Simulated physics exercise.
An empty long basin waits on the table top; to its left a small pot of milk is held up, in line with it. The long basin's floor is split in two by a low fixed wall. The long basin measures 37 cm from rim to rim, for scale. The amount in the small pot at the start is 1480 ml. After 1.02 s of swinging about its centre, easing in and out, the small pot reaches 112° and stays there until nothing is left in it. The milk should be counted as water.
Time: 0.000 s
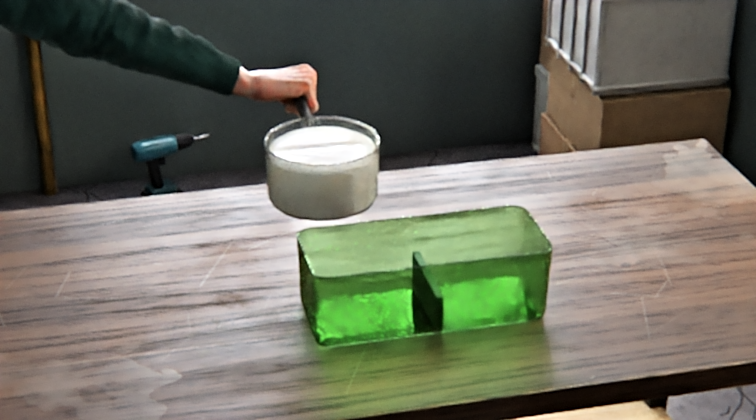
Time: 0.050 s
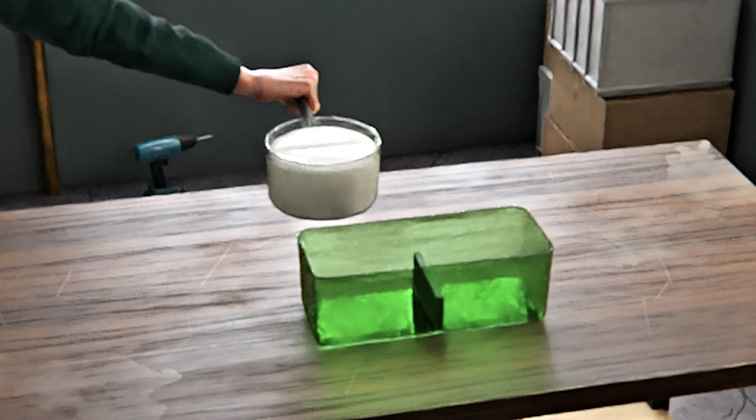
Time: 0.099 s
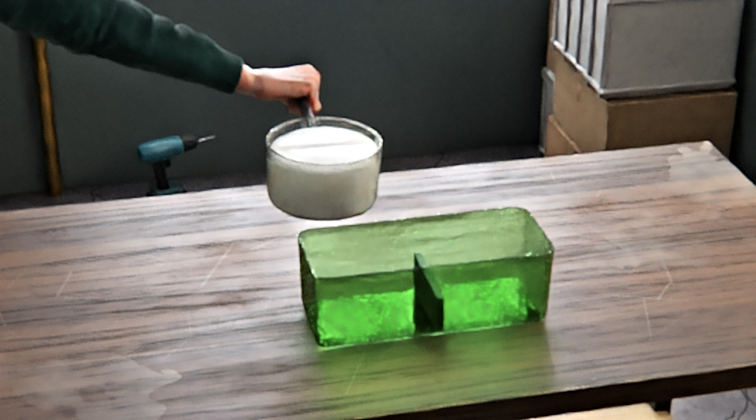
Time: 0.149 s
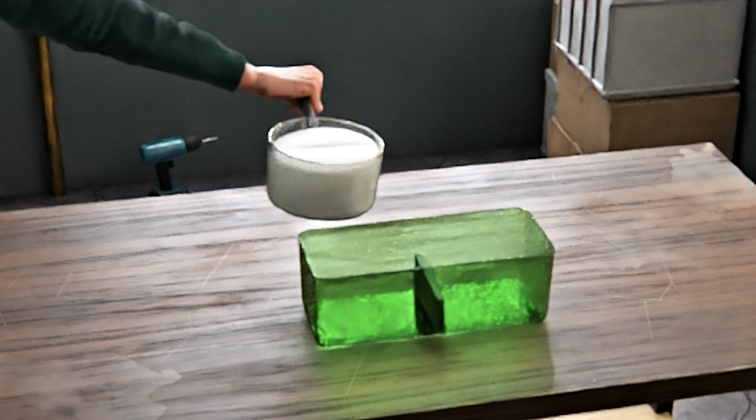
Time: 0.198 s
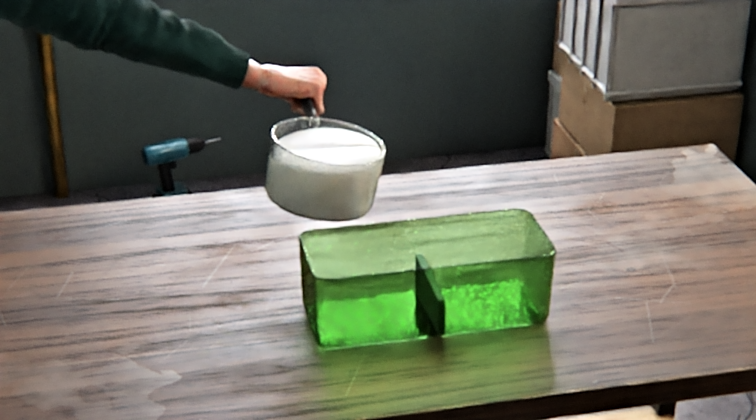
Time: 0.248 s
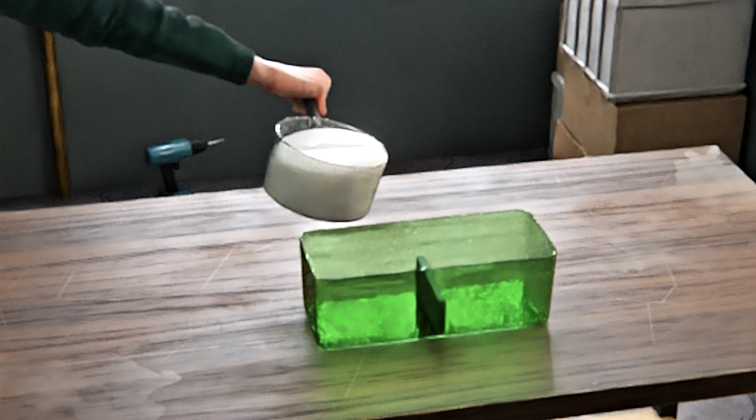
The footage shows a hand in a dark green sleeve holding a clear pot of milk above a wooden table, left of a divided green basin, then slowly tilting the pot slightly to the right.
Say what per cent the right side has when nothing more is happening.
It has about 36 per cent.
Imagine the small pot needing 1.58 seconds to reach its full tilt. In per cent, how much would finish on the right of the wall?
45 per cent.
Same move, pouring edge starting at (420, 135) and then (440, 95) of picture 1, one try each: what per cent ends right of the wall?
Respectively 75 and 90 %.
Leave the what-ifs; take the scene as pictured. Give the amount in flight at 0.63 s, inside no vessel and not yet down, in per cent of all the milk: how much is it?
At that moment, about 32 percent.
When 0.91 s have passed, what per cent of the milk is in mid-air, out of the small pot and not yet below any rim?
Airborne fraction: Approx. 7 %.
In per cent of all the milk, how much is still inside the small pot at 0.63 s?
Remaining: Near 50 % of the total.
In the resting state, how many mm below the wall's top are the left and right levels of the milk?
For the left, around 28 mm; for the right, around 38 mm.
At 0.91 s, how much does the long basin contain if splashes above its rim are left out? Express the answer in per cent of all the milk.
The share is close to 84 percent.
Then, 0.63 s in, the tilt is 76° and 51 per cent is still to pour, 6 is left of the wall and 11 right of it.
Then, 0.91 s in, the tilt is 109° and 8 per cent is still to pour, 49 is left of the wall and 36 right of it.
Then, 1.20 s in, the tilt is 112° and 0 per cent is still to pour, 57 is left of the wall and 36 right of it.
Then, 1.52 s in, the tilt is 112° and 0 per cent is still to pour, 58 is left of the wall and 36 right of it.
Finally, 58 per cent lies left of the wall, 36 right of it and 6 outside.
